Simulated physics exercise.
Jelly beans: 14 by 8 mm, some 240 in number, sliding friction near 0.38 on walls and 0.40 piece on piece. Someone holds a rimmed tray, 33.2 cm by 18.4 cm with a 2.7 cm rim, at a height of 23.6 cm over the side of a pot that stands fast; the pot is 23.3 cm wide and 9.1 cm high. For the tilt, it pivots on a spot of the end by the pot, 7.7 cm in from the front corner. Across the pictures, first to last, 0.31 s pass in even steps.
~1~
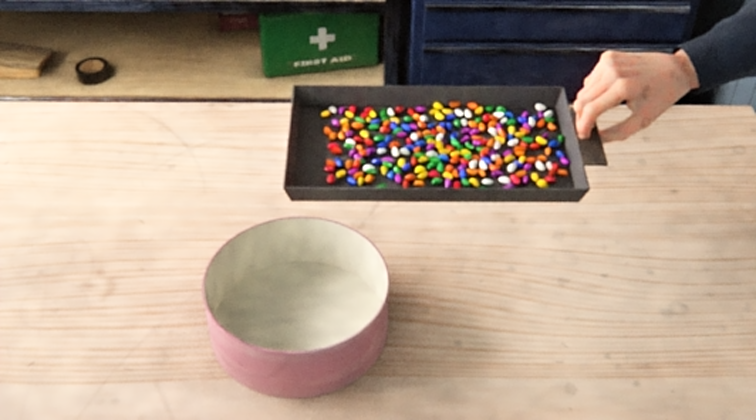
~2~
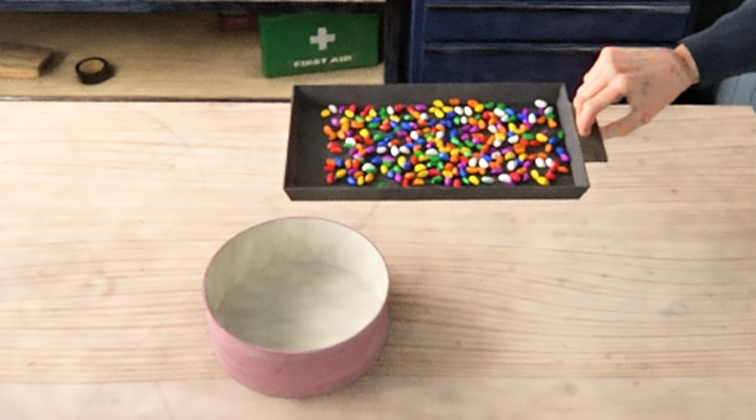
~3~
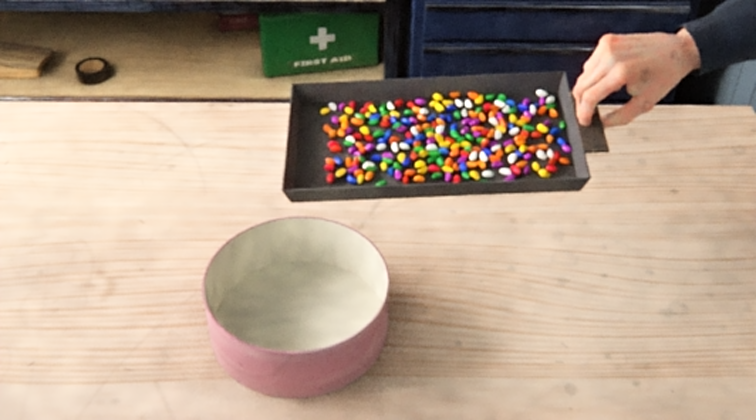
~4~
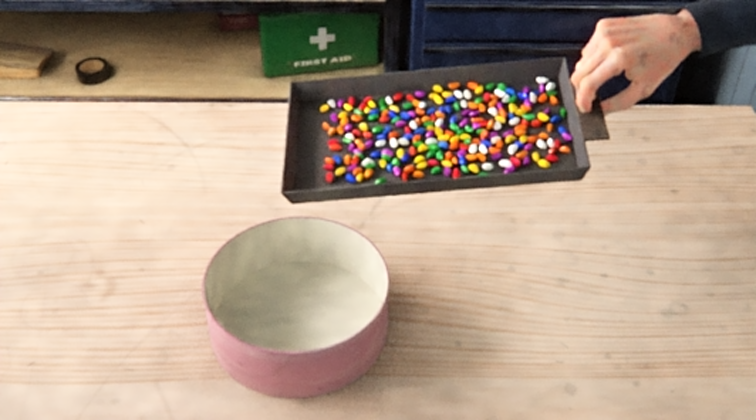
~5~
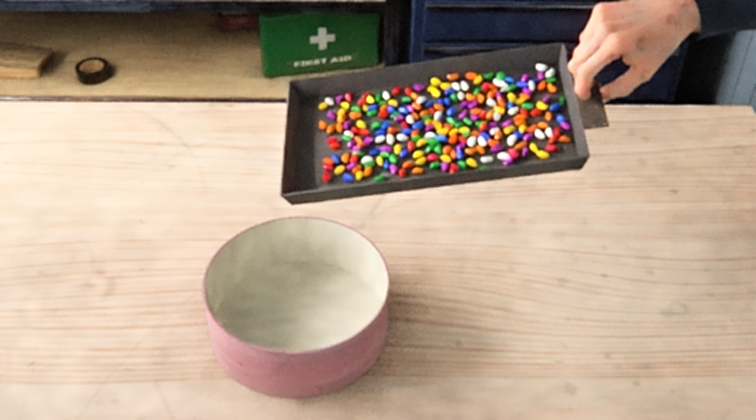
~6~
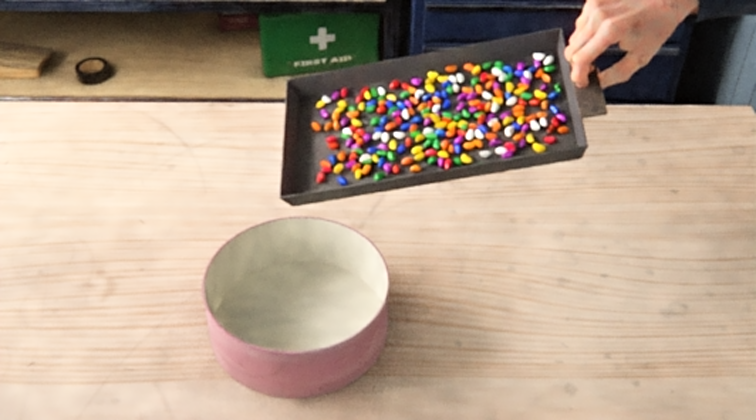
Dark rimmed tray of colourful jelly beans tilting gradually above a pink pot as a hand raises its right end.
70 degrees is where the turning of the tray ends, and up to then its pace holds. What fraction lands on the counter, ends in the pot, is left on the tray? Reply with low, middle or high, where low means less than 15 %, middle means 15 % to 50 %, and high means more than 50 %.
My answer: Counter - low; pot - high; left on the tray - middle.
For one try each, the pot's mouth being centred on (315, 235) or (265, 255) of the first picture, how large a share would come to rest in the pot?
The shares would be near 25 and 65 per cent respectively.
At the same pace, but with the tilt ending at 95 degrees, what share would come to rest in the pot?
I'd put it at close to 100 per cent.
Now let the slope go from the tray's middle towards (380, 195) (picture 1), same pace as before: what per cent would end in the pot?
Around 75 percent of them.
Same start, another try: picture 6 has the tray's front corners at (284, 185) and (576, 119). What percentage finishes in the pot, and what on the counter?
Pot: 25, counter: 15.
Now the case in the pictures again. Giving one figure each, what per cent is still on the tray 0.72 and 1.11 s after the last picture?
Estimates: 90; 50.
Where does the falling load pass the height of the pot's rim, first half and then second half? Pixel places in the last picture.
It passes about (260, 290) first and (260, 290) afterwards.
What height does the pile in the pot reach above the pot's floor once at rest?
Top level: Approx. 2.0 cm.
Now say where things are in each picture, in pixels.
Tray tilt 0 degrees, front corners at (290, 183) and (582, 185); middle of the pieces at (442, 142); pot at (296, 280), in the first frame.
Tray tilt 1 degrees, front corners at (290, 184) and (582, 182); middle of the pieces at (442, 141), in the second frame.
Tray tilt 4 degrees, front corners at (289, 185) and (583, 173), lowest corner left front; middle of the pieces at (442, 135), in the third frame.
Tray tilt 8 degrees, front corners at (288, 188) and (583, 163), lowest corner left front; middle of the pieces at (442, 128), in the fourth frame.
Tray tilt 12 degrees, front corners at (287, 190) and (582, 152), lowest corner left front; middle of the pieces at (438, 125), in the fifth frame.
Tray tilt 15 degrees, front corners at (286, 192) and (580, 142), lowest corner left front; middle of the pieces at (436, 118); pot at (296, 280), in the sixth frame.
Then, 0.43 s after the last picture, tilt 41 degrees; the tray holds 100 %, the pot 0 %.
Then, 0.72 s after the last picture, tilt 59 degrees; the tray holds 90 %, the pot 0 %.
Then, 1.11 s after the last picture, tilt 70 degrees; the tray holds 50 %, the pot 40 %.
In the end, counter 0 %, pot 70 %, tray 30 %.
